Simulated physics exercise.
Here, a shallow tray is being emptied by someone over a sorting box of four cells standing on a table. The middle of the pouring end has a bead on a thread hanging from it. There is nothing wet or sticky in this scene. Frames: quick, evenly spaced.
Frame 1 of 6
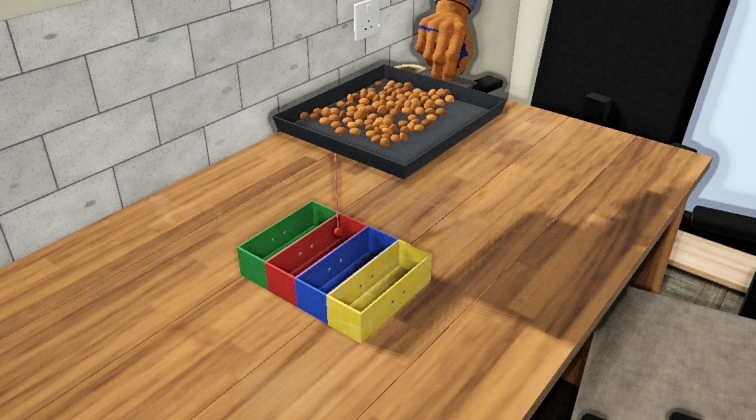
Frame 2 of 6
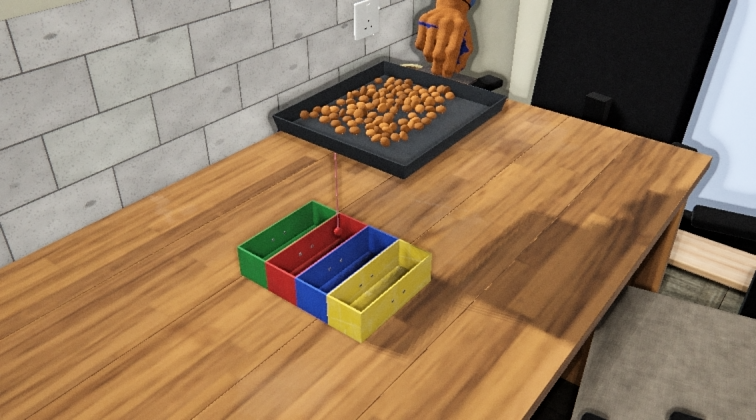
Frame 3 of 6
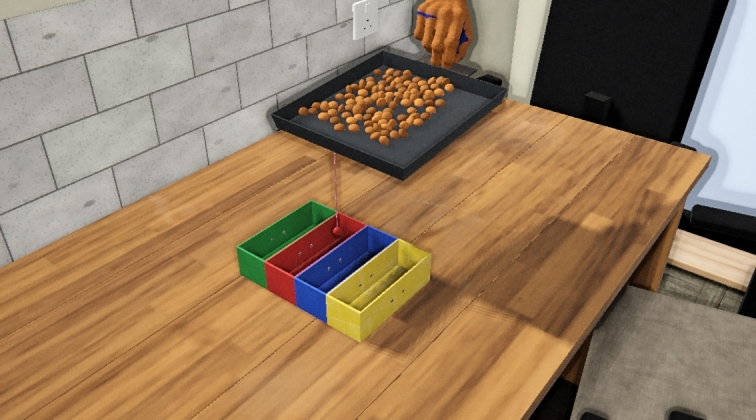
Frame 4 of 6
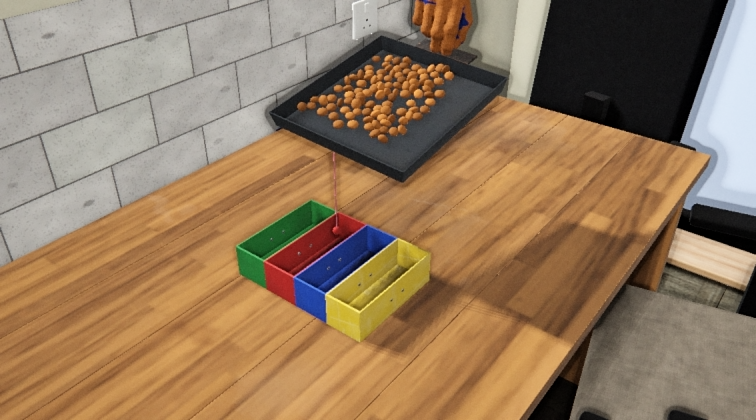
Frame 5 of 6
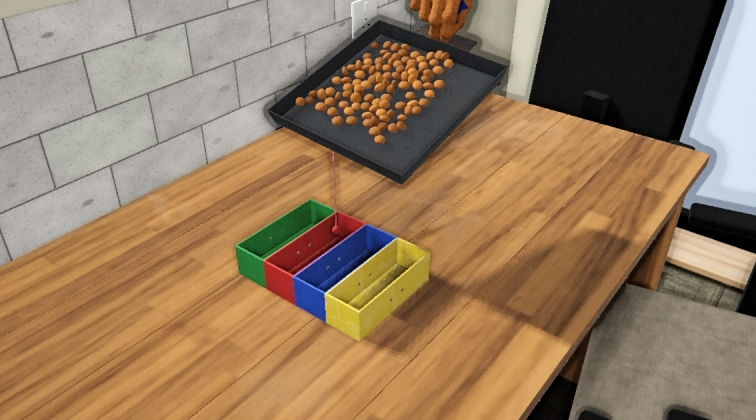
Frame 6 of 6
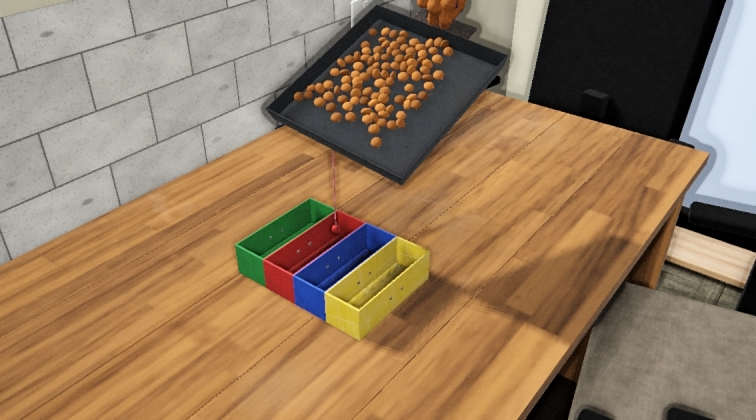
An orange-gloved hand raised the far side of a dark tray of brown pieces above green, red, blue and yellow bins, steadily tilting it toward the viewer, while a few pieces shifted down it.
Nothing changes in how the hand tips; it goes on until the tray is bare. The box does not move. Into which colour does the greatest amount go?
The greatest amount goes into yellow.
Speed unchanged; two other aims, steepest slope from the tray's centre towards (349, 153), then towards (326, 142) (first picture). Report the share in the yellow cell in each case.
First some 30, then 0 per cent.
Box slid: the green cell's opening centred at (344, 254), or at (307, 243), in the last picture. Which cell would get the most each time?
Position one: The red cell. Position two: Blue.
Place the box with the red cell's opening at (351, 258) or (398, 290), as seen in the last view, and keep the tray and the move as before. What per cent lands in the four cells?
You'd get 100 per cent first and 80 per cent second.
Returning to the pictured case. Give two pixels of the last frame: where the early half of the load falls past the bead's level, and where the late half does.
Points: About (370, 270), then about (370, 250).
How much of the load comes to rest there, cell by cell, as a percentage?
The green cell ends with 0 per cent, the red cell with 10 per cent, the blue cell with 20 per cent and the yellow cell with 60 per cent.
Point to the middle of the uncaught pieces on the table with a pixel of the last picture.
(411, 332), roughly.
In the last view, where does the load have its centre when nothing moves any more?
Roughly at (368, 299), give or take.
Shortly afterwards, tray tipped steeply; all but a few on the tray; a little falling or outside the box.
Next, tray tipped past a quarter turn; near a quarter on the tray; near a third in the yellow cell; a little in the blue cell; only a few in the red cell; near a quarter falling or outside the box.
Some moments later, tray tipped past a quarter turn; near half in the yellow cell; near a quarter in the blue cell; a little in the red cell; a little falling or outside the box.
In the end, tray tipped past a quarter turn; near half in the yellow cell; near a quarter in the blue cell; a little in the red cell; none at all in the green cell; a little outside the box.
